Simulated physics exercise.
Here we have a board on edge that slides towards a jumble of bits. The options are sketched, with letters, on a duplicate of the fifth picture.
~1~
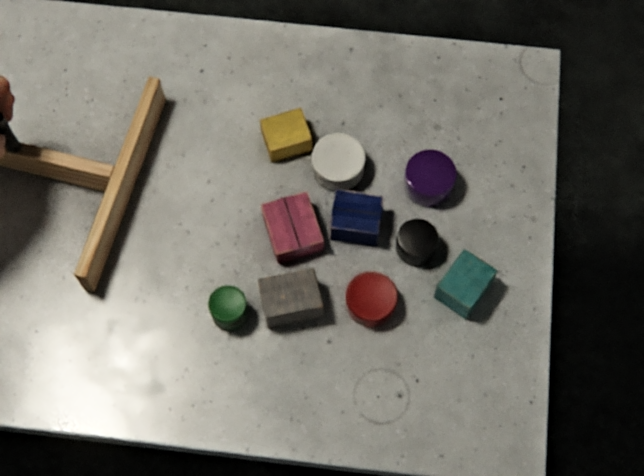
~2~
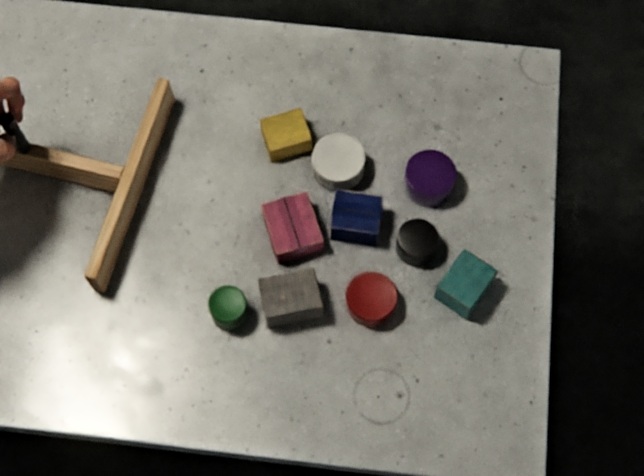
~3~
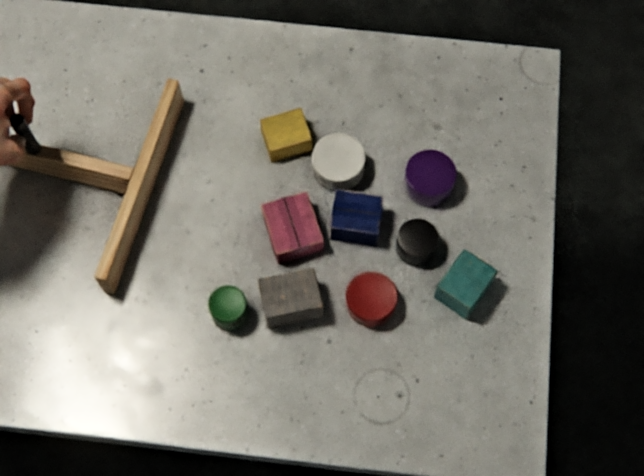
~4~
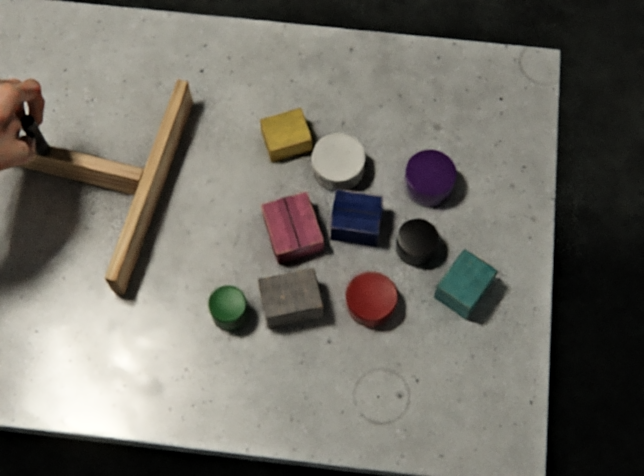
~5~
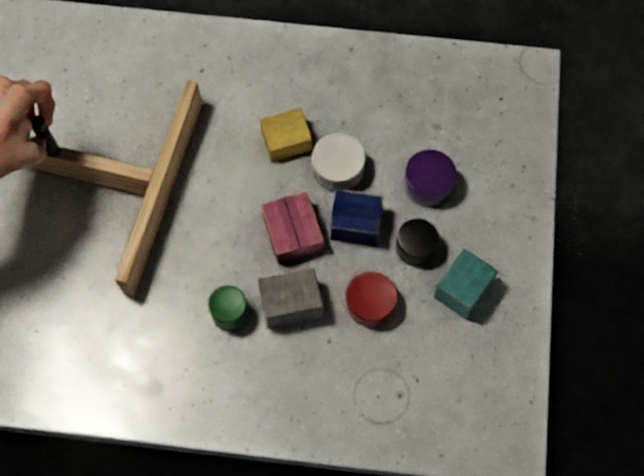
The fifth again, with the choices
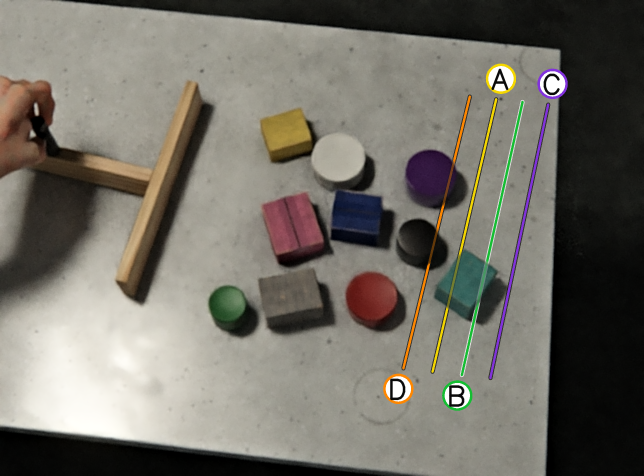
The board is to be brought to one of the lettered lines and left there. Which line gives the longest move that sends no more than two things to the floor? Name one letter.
A.
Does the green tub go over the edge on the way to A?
By then, no.
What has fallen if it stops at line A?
The black tin goes over.
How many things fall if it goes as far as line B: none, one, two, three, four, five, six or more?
In all, four.
On the marked copy, A at (466, 228); B at (494, 231); C at (521, 234); D at (438, 225).
Following A. Soon after the start, board (267, 188); green tub (252, 320); yellow block (326, 136).
Later, board (378, 200); black tin (496, 251); turquoise block (479, 291).
In the end, board (466, 209); black tin over the edge; purple pot (546, 185); one fallen.
As for the rest, B drops four; C drops five; D is within the limit but short.
